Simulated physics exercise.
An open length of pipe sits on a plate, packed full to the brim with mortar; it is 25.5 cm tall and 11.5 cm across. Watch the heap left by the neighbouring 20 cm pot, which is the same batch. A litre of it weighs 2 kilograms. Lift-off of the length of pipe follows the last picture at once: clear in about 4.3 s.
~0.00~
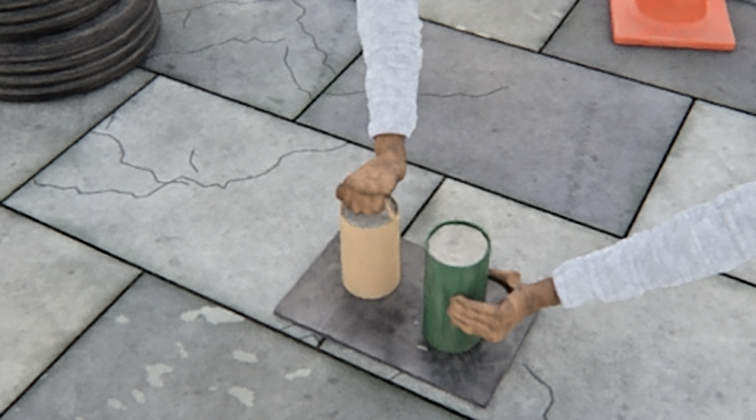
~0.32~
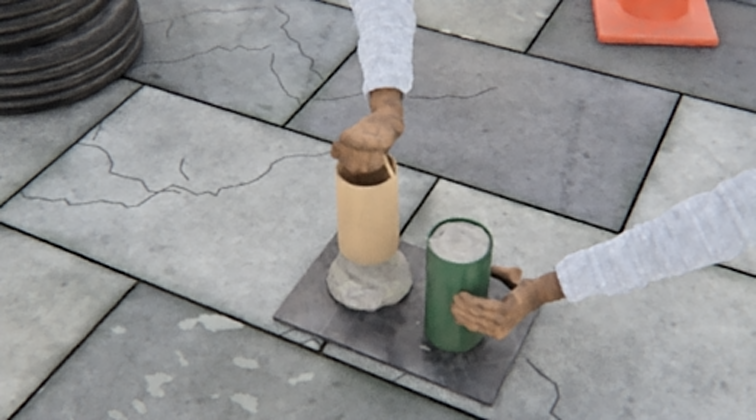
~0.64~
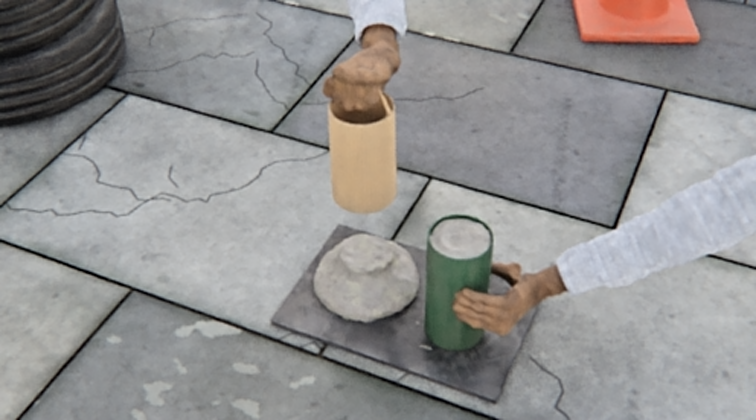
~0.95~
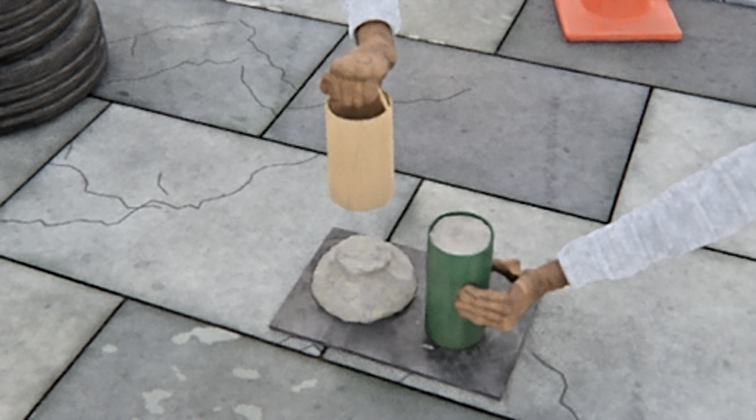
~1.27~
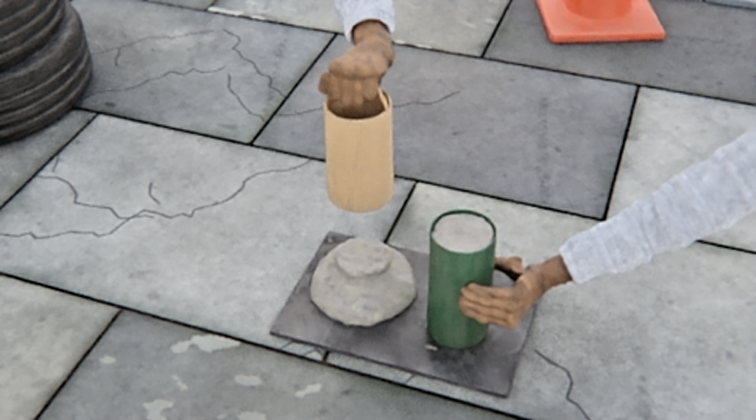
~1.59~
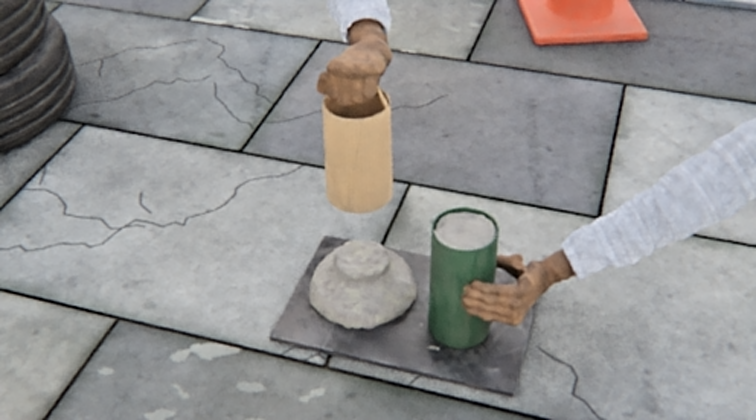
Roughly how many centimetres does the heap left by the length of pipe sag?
Roughly 14 cm.
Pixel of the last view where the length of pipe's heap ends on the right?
That point lies close to (522, 333) in the last picture.
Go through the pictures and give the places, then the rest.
Middle of the pot's mouth at (369, 210), still down; middle of the length of pipe's top at (458, 244), not yet moved, in the first frame.
Middle of the pot's mouth at (367, 169), raised 11 cm; middle of the length of pipe's top at (460, 241), not yet moved, in the second frame.
Middle of the pot's mouth at (362, 107), raised 25 cm; the heap from the pot 9.2 cm high and 23 cm wide, top at (366, 252); middle of the length of pipe's top at (461, 237), not yet moved, in the third frame.
Middle of the pot's mouth at (359, 104), raised 26 cm; the heap from the pot 9.2 cm high and 23 cm wide, top at (364, 253); middle of the length of pipe's top at (461, 234), not yet moved, in the fourth frame.
Middle of the pot's mouth at (358, 103), raised 26 cm; the heap from the pot 9.2 cm high and 23 cm wide, top at (363, 255); middle of the length of pipe's top at (463, 232), not yet moved, in the fifth frame.
Middle of the pot's mouth at (356, 103), raised 26 cm; the heap from the pot 9.2 cm high and 23 cm wide, top at (362, 257); middle of the length of pipe's top at (465, 230), not yet moved, in the sixth frame.
By 2.7 s, the length of pipe is up 6.3 cm; the mortar has come down 7.6 cm to 18 cm and is 22 cm wide.
By 3.7 s, the length of pipe is up 16 cm; the mortar has come down 13 cm to 12 cm and is 25 cm wide.
By 4.8 s, the length of pipe is up 26 cm; the mortar has come down 13 cm to 12 cm and is 25 cm wide.
By 6.1 s, the length of pipe is clear; the mortar has come down 14 cm to 12 cm and is 25 cm wide.
By 6.5 s, at rest, the length of pipe is clear; the mortar has come down 14 cm to 12 cm and is 25 cm wide.
